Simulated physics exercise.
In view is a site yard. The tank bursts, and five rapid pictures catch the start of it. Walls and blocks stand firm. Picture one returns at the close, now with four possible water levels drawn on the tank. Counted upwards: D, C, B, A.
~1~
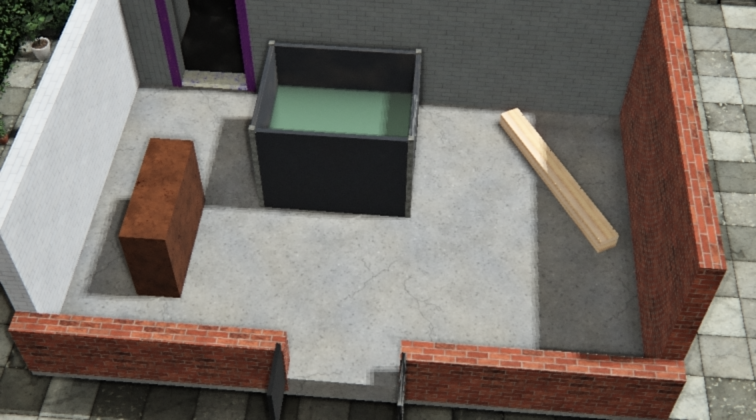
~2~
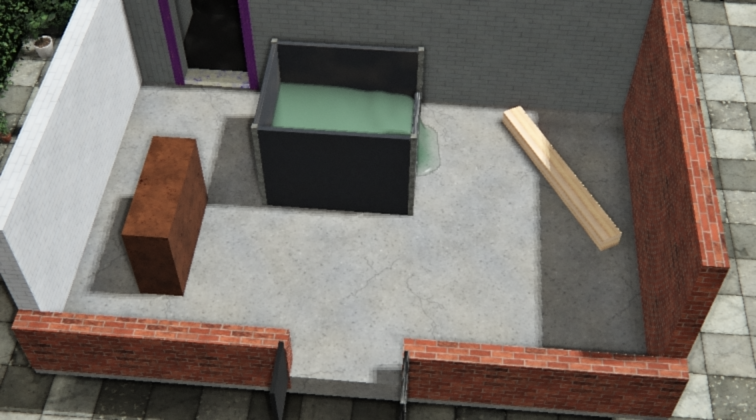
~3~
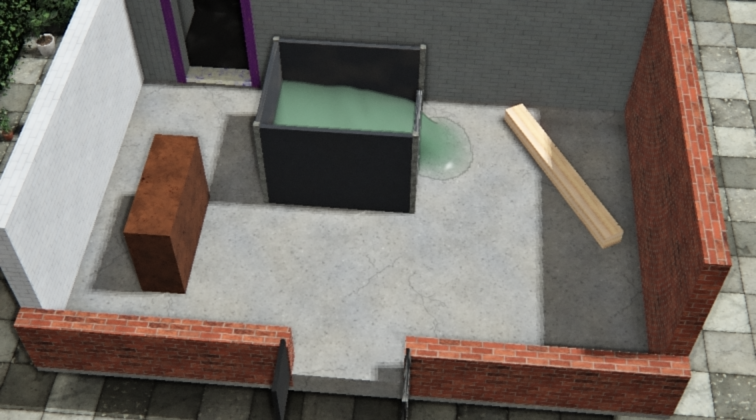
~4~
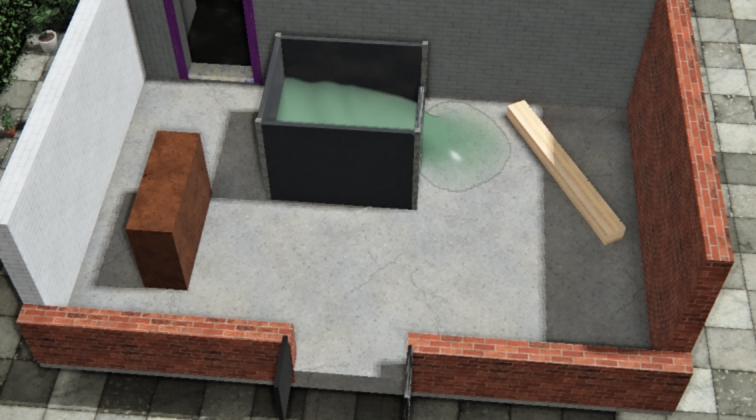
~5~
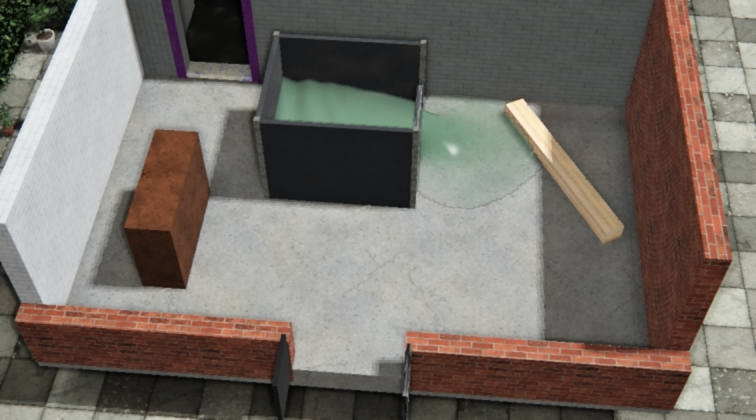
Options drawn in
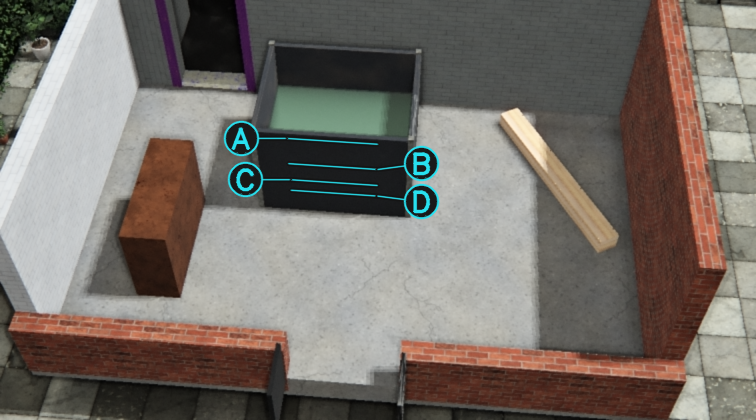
A walled yard with a pale concrete floor is seen from high above its open front gate. A dark tank of green water stands near the grey back wall beside a purple-framed doorway, with a rusty brown block at left and a pale timber beam at right. Water pours from the tank's right side and spreads across the floor to the beam, while the view shifts very slightly.
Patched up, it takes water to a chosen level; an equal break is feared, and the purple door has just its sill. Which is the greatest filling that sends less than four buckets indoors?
B is the one.
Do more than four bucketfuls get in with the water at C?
No, not at all.
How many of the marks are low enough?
Three.
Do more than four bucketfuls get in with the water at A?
Yes, it does.
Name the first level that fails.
It is A.
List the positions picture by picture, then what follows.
The first frame shows water in the tank at rest, its middle at (340, 127); foot of the purple doorway at (215, 88); open gate at (344, 333).
In the second frame, water covers 1 % of the ground, its front hidden from here.
The third frame shows front seen at (464, 160), 2 % of the ground wet.
The fourth frame shows front seen at (504, 152), 5 % of the ground wet.
The fifth frame shows front seen at (536, 163), 9 % of the ground wet.
On the marked copy, A at (331, 141); B at (332, 166); C at (333, 182); D at (334, 193); from the bottom up D, C, B, A.
With A, about 13 bucketfuls get in.
With B, a splash gets over, under a bucket.
With C, nothing gets over.
With D, nothing gets over.
